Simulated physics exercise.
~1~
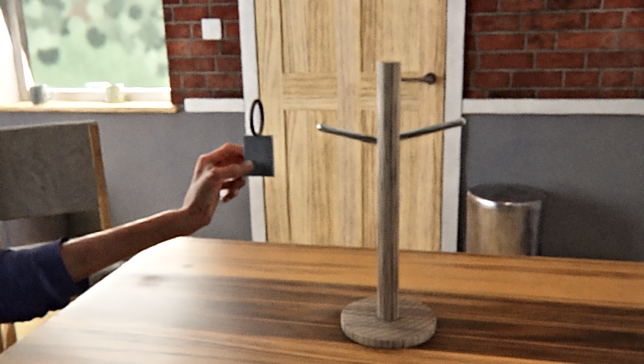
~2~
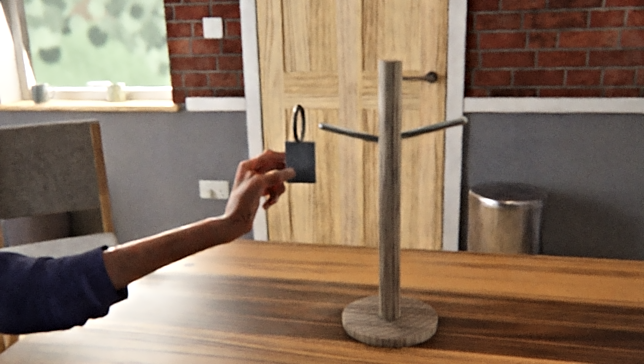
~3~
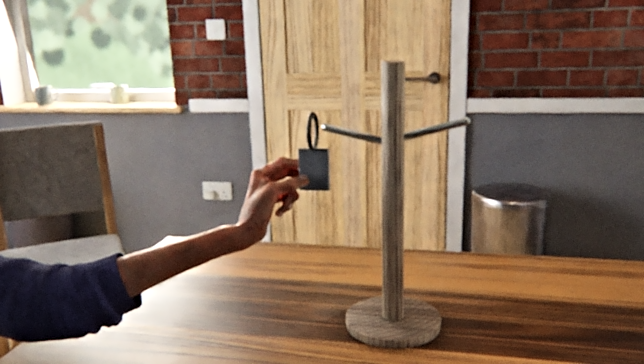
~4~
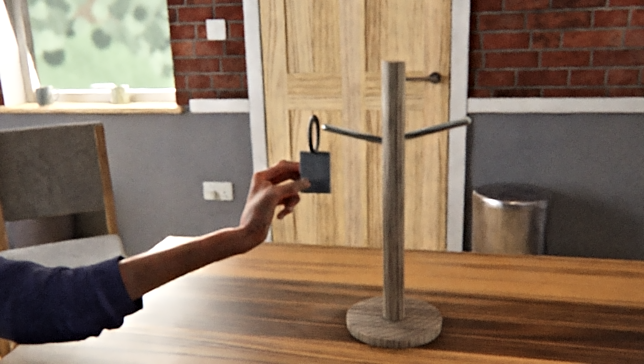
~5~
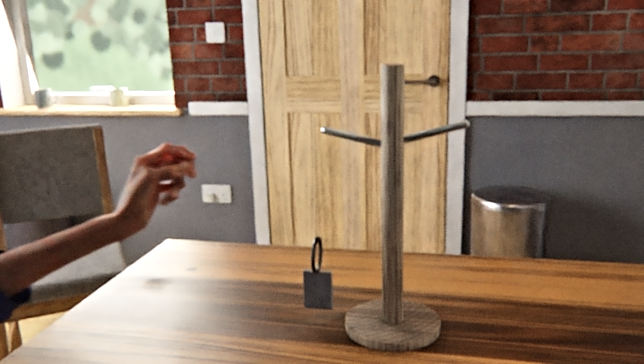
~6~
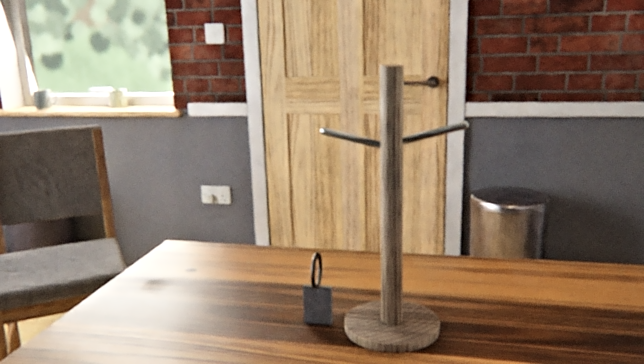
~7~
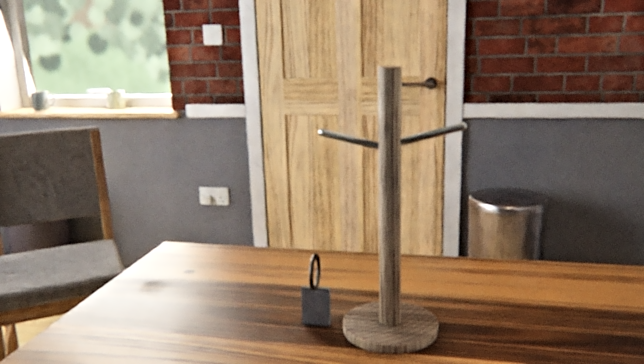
The video shows a hand carrying a grey tag with a dark ring rightward to the left arm of a wooden peg stand on a table, then letting go and drawing back as the tag drops to the tabletop, where it stays upright beside the stand's base.
